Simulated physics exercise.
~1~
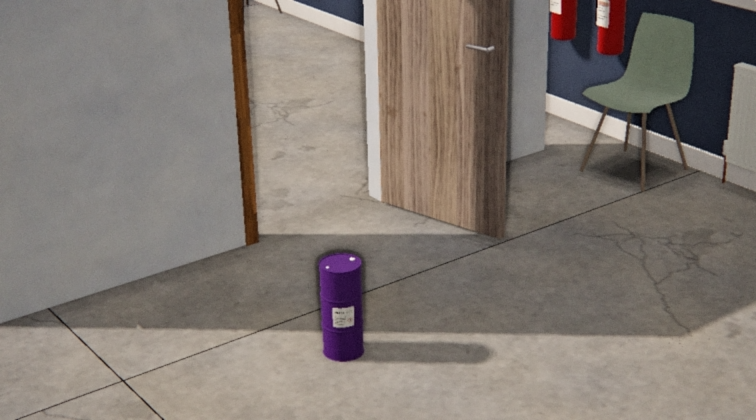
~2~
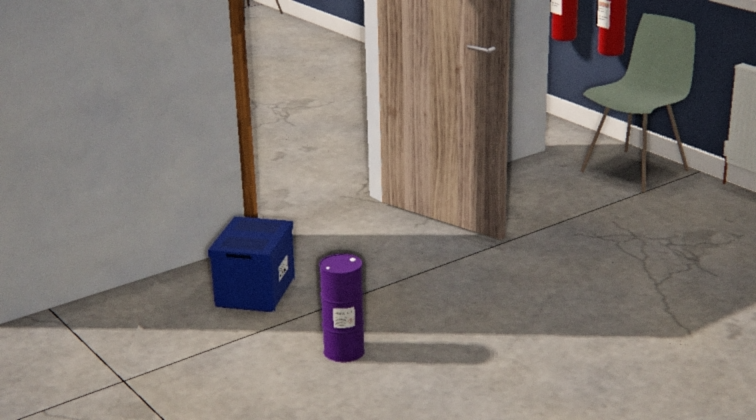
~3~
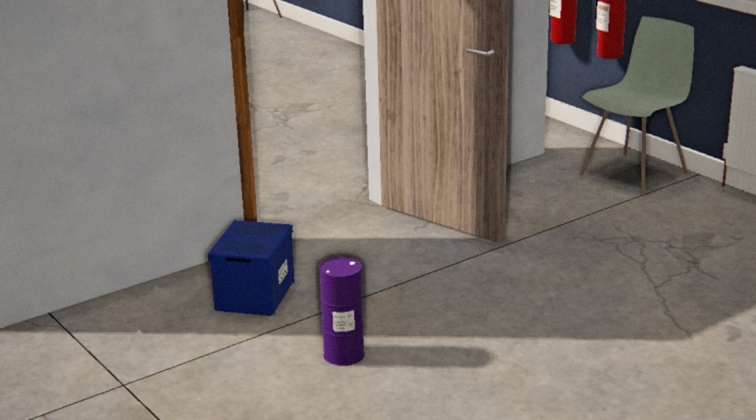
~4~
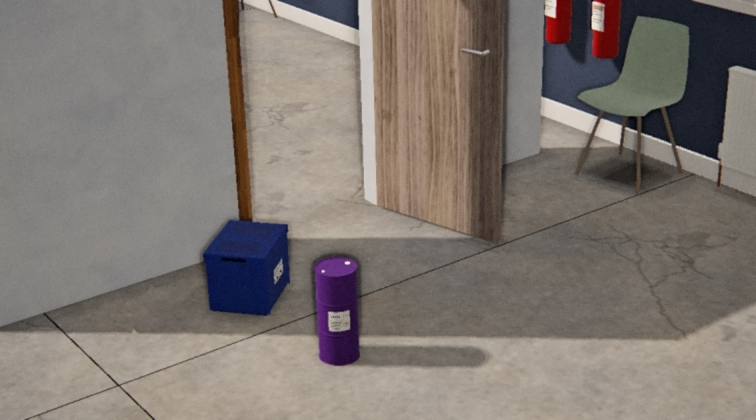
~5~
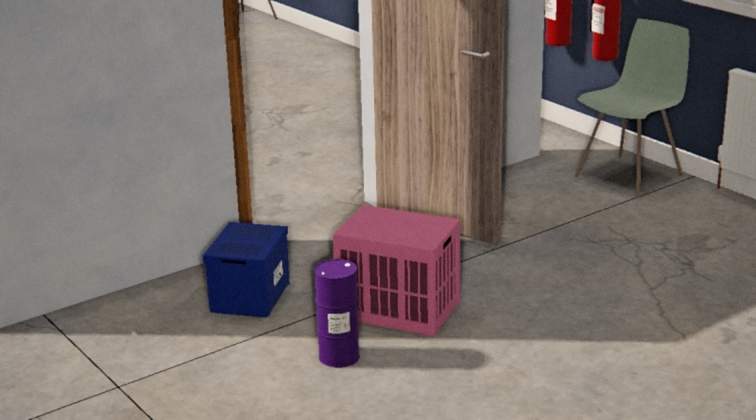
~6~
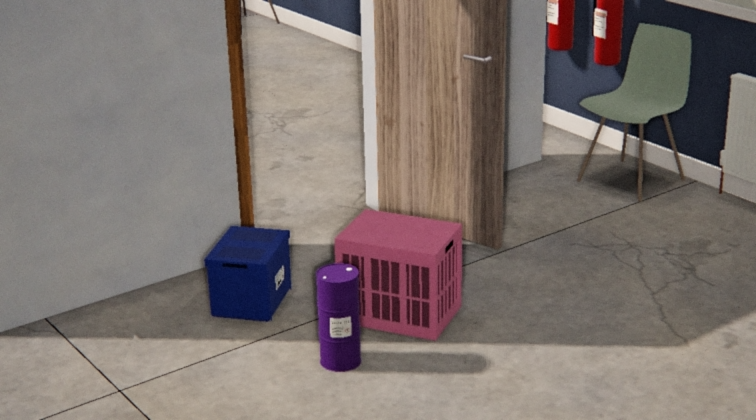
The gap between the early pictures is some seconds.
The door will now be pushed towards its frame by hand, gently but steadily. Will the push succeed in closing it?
The door meets its frame.
Then, 0.60 s after the last picture, door at 83°.
Then, 1.10 s after the last picture, door at 50°.
Then, 1.60 s after the last picture, door at 13°.
At rest, door at 0°; all 3 in place. Seen from the same camera at the end, pink chest near (400, 273).
